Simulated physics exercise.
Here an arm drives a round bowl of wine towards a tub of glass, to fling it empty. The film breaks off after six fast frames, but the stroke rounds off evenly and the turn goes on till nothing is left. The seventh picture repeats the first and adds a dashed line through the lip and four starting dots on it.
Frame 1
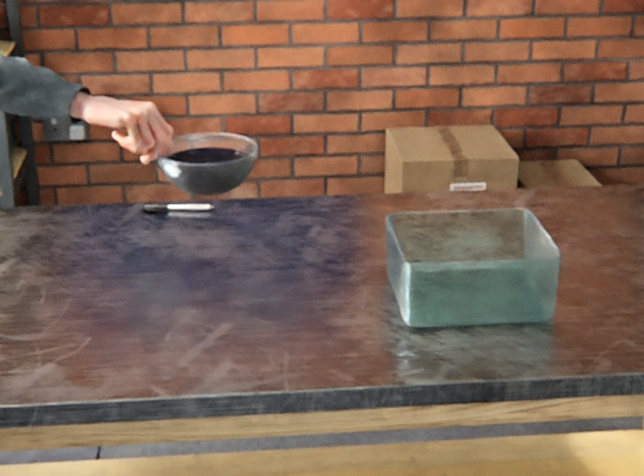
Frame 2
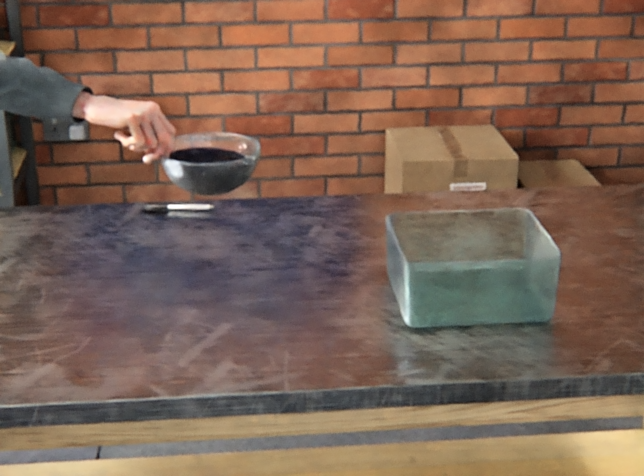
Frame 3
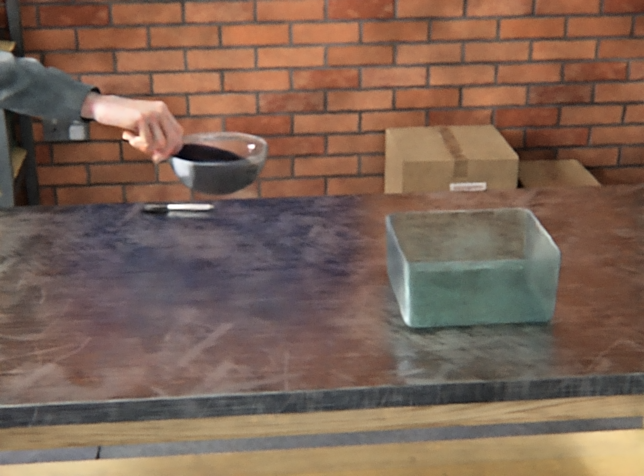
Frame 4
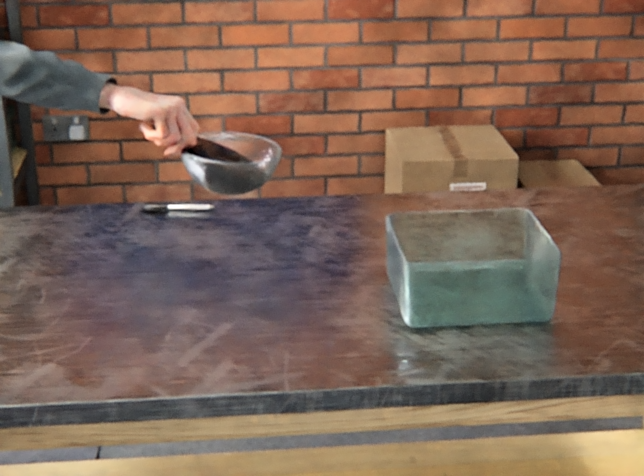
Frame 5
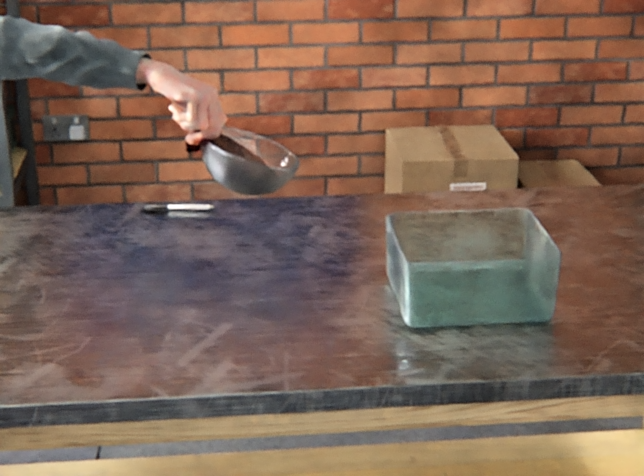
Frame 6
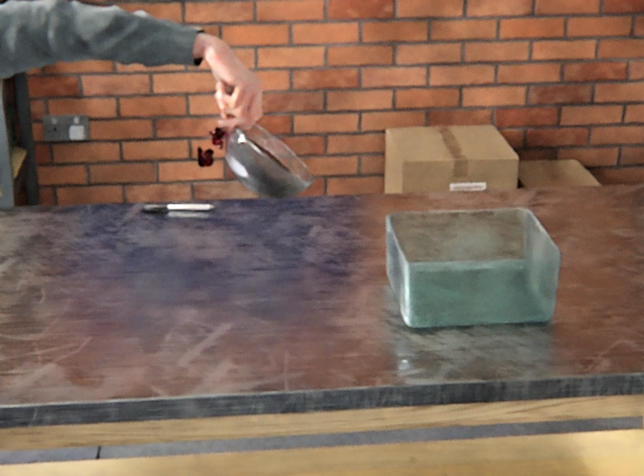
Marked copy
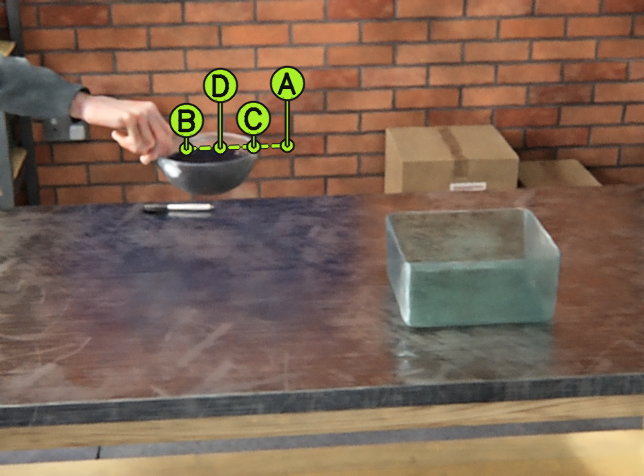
At a worn table before a brick wall, a hand carried a clear bowl of dark liquid rightward towards a glass tub, then tipped it, and dark red drops came out over the rim.
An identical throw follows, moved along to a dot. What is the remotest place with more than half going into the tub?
Place A just does it.
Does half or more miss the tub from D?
Yes.
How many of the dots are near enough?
One of them.
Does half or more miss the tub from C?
Yes, it does.
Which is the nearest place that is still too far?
C.
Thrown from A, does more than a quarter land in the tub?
Yes, it does.
On the marked copy, A at (287, 145); B at (186, 148); C at (253, 146); D at (220, 147).
For place A, about 70 % lands in the tub, 14 % falls short and 16 % goes beside or beyond.
For place B, about 0 % lands in the tub, 100 % falls short.
For place C, about 14 % lands in the tub, 82 % falls short and 5 % goes beside or beyond.
For place D, about 0 % lands in the tub, 97 % falls short and 3 % goes beside or beyond.
